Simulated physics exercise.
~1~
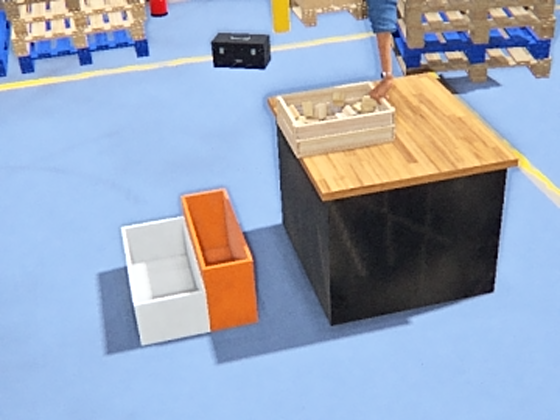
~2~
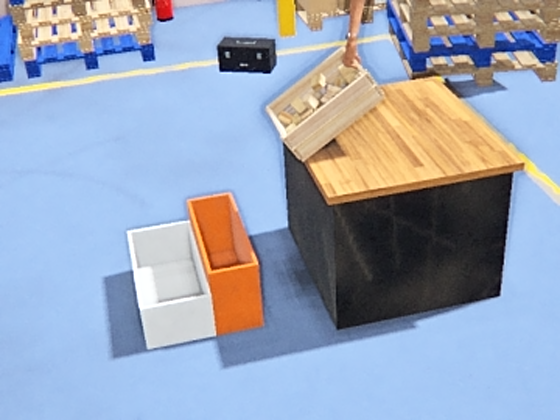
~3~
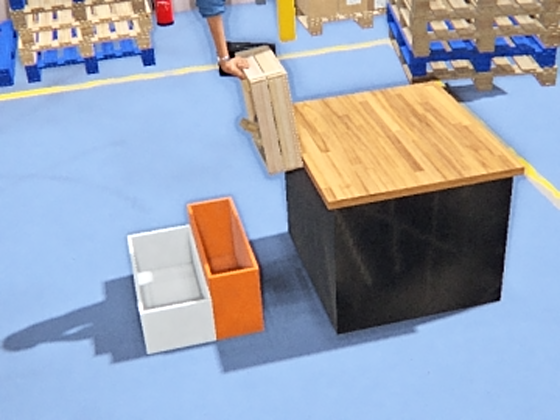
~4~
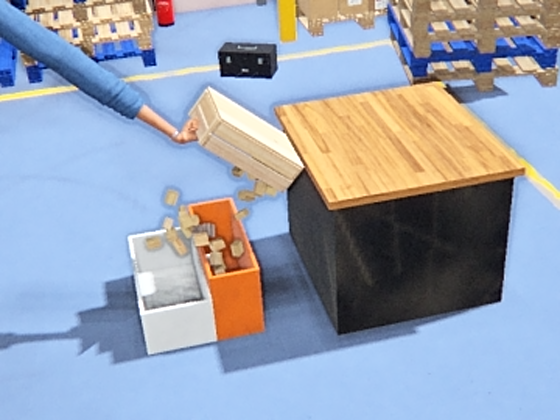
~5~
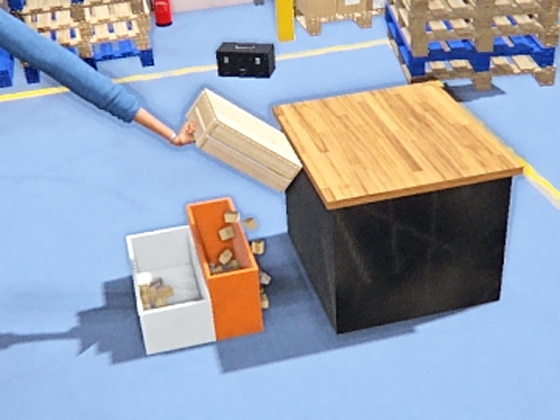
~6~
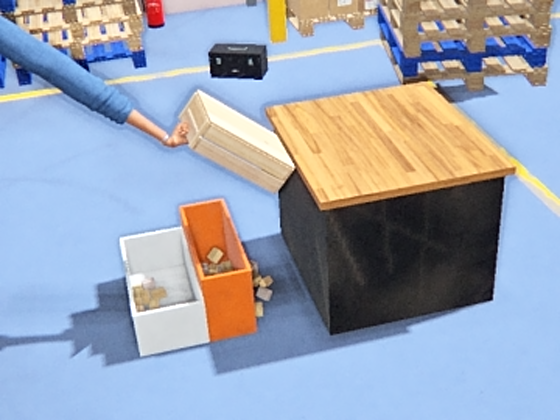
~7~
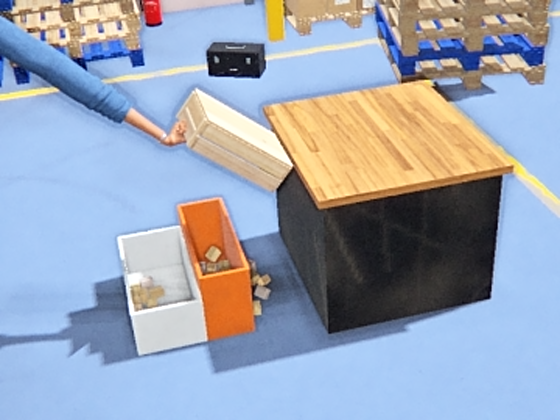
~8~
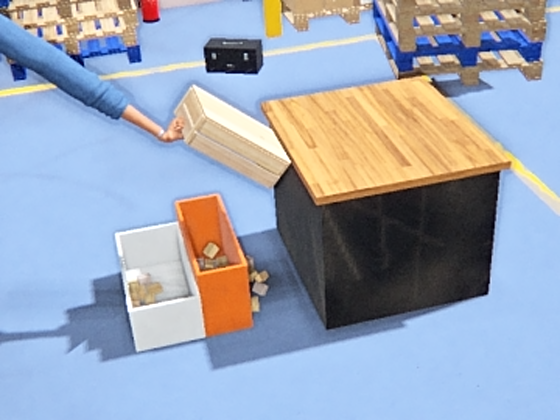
A hand tips a wooden box, spilling timber offcuts into two bins and onto the ground.
